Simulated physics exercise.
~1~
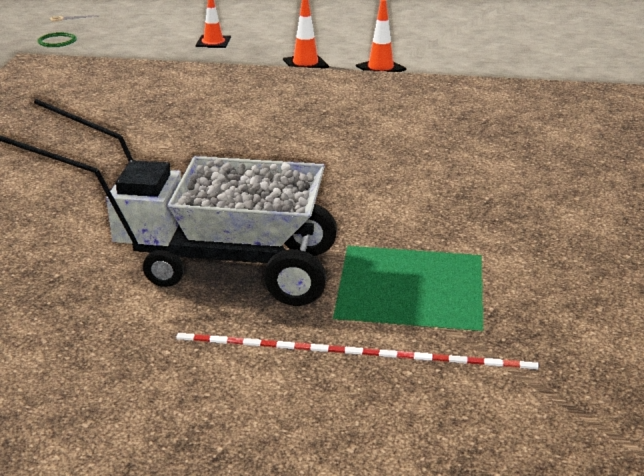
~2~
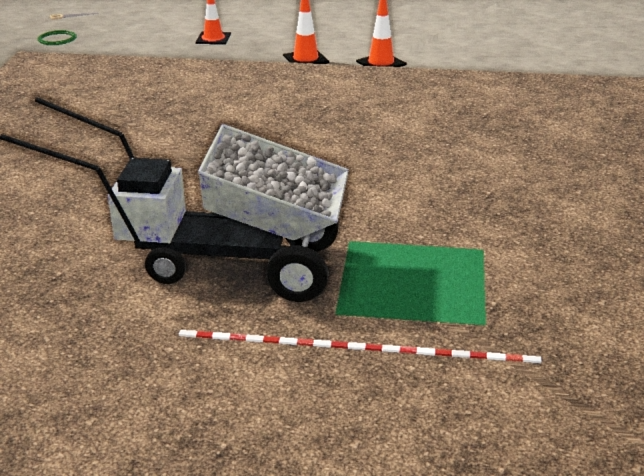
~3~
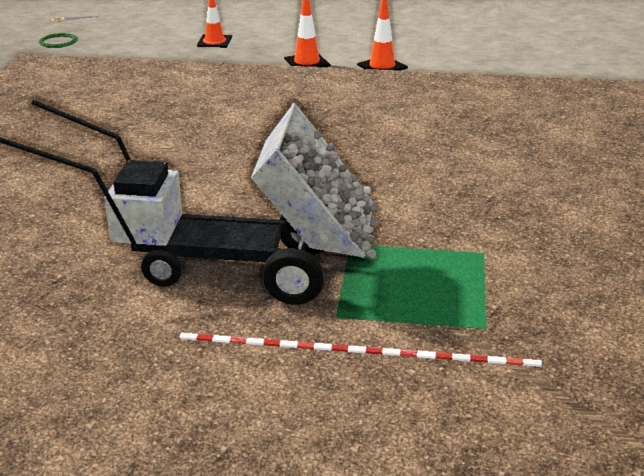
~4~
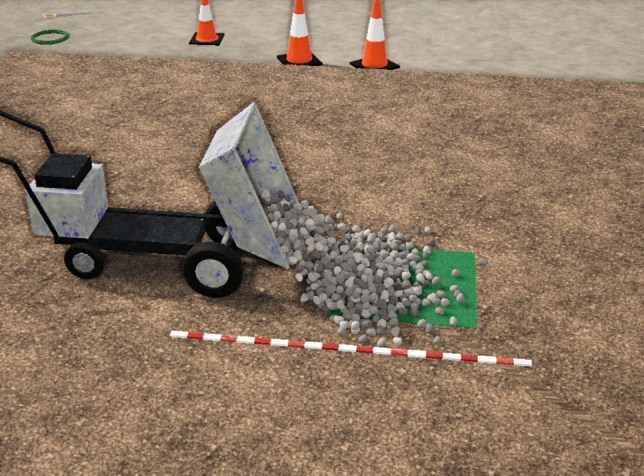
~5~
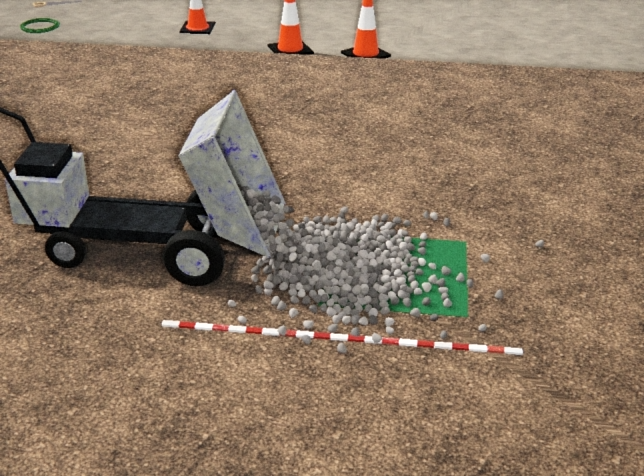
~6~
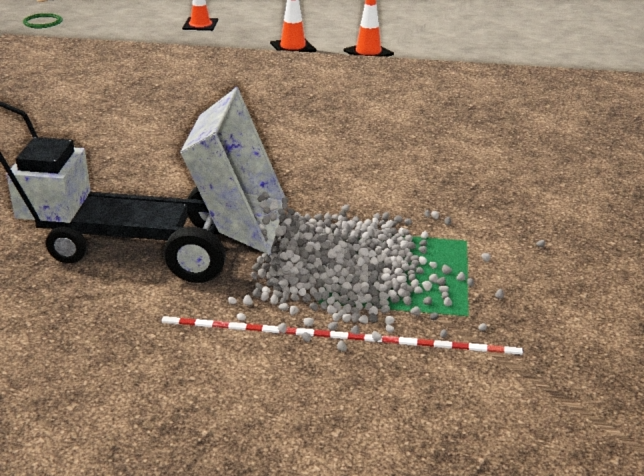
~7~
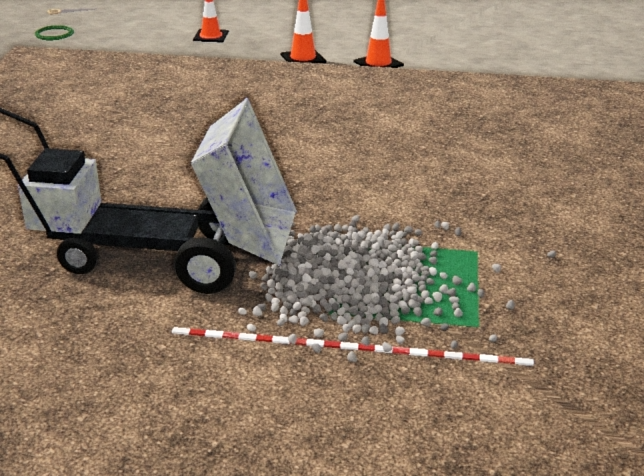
The footage shows a powered barrow on brown ground tipping its skip of grey cobbles rightward, then drawing back left as they pour out beside a striped staff. The emptied skip stays raised, and the stones lie heaped partly on the green sheet and partly short of it, with a few scattered beyond.
